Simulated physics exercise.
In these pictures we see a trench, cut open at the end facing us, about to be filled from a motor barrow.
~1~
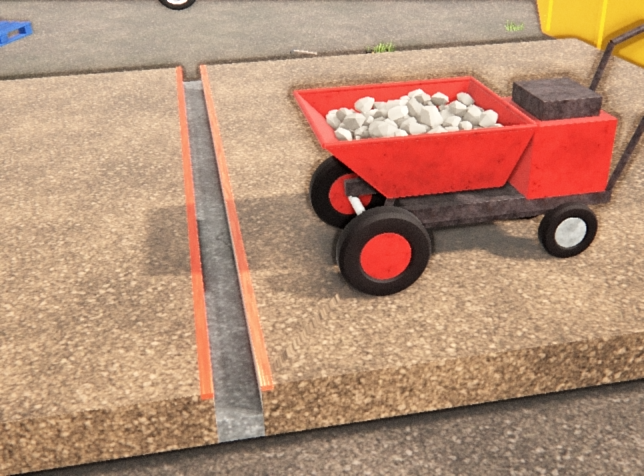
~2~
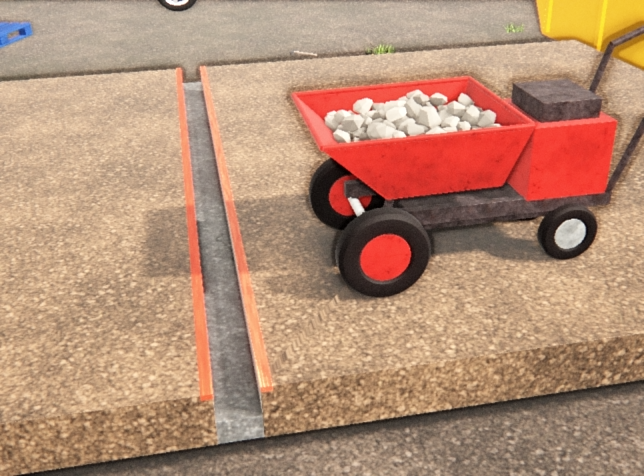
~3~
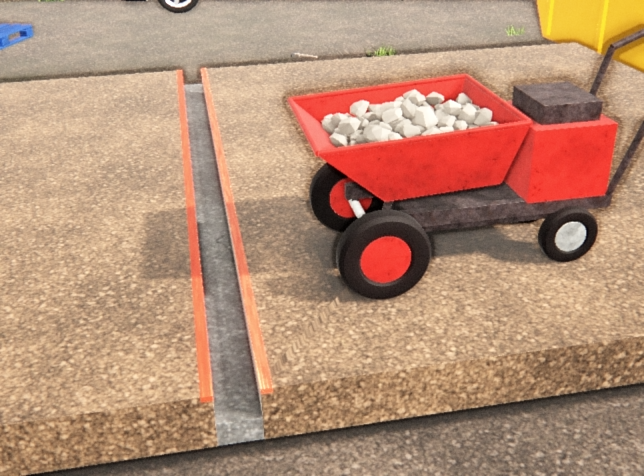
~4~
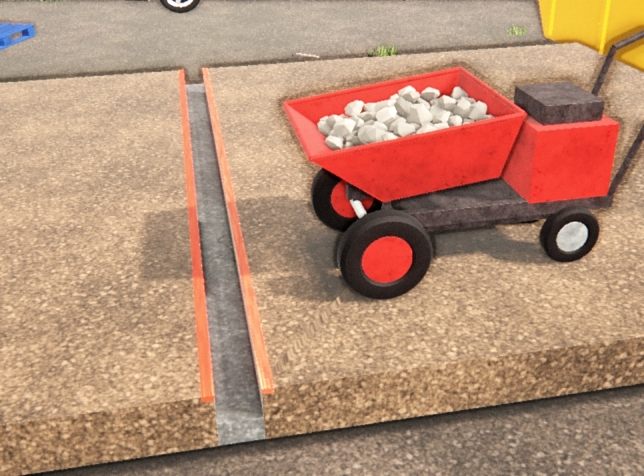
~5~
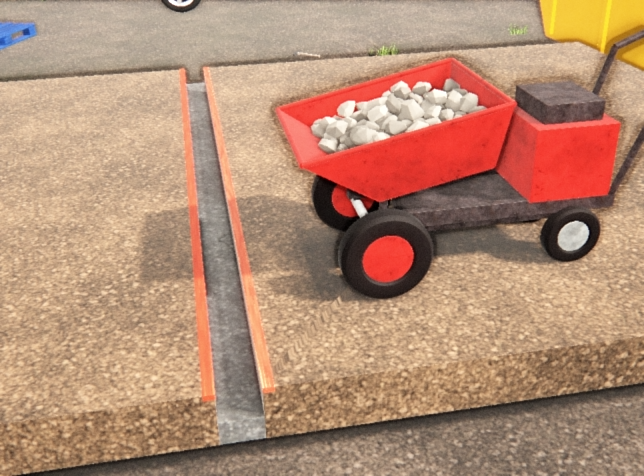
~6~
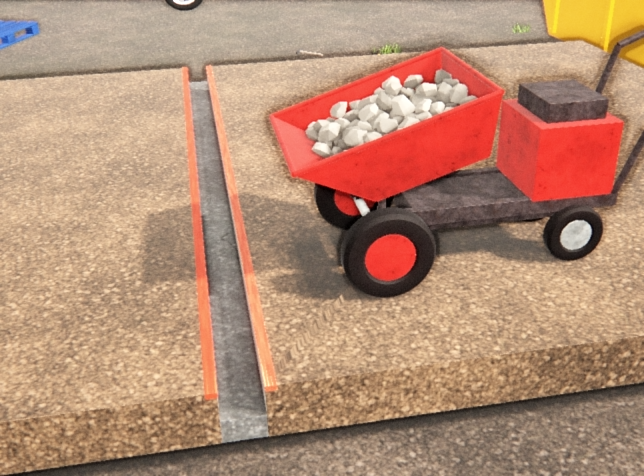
A red motor barrow with black tyres, its skip heaped with pale broken stones, stands on the right of a speckled brown slab, seen from slightly above. To its left a narrow grey trench edged with orange strips runs to the slab's open near end, with grey ground and something yellow behind. The skip, level at first, tilts gradually leftward, its rear rising, while the wheels and view barely shift.
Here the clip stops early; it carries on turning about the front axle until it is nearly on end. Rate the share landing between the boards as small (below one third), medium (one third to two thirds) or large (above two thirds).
Medium.
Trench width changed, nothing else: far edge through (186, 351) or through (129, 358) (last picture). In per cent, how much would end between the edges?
First case 70 %, second case 90 %.
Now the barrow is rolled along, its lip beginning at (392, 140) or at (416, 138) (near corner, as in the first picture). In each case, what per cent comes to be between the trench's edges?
In order: 30 % and 20 %.
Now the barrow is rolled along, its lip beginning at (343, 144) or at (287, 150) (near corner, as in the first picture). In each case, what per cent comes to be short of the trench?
10 % then 0 %.
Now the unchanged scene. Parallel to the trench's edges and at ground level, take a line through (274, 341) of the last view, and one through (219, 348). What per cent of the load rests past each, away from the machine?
In order: 80 per cent, then 30 per cent.
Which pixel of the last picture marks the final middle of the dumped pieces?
Close to (215, 272), more or less.
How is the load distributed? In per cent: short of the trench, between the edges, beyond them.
Short 0, between 45, beyond 30 per cent.
Just after the last frame, skip tipped steeply; every one in the skip.
A moment on, skip tipped right over; roughly half in the skip; just a few short of the trench; roughly a third in or heaped over the trench; about a tenth beyond it.
Further on, skip tipped right over; roughly a quarter in the skip; just a few short of the trench; roughly half in or heaped over the trench; roughly a quarter beyond it.
When it is over, skip tipped right over; roughly a quarter in the skip; just a few short of the trench; roughly half in or heaped over the trench; roughly a quarter beyond it.
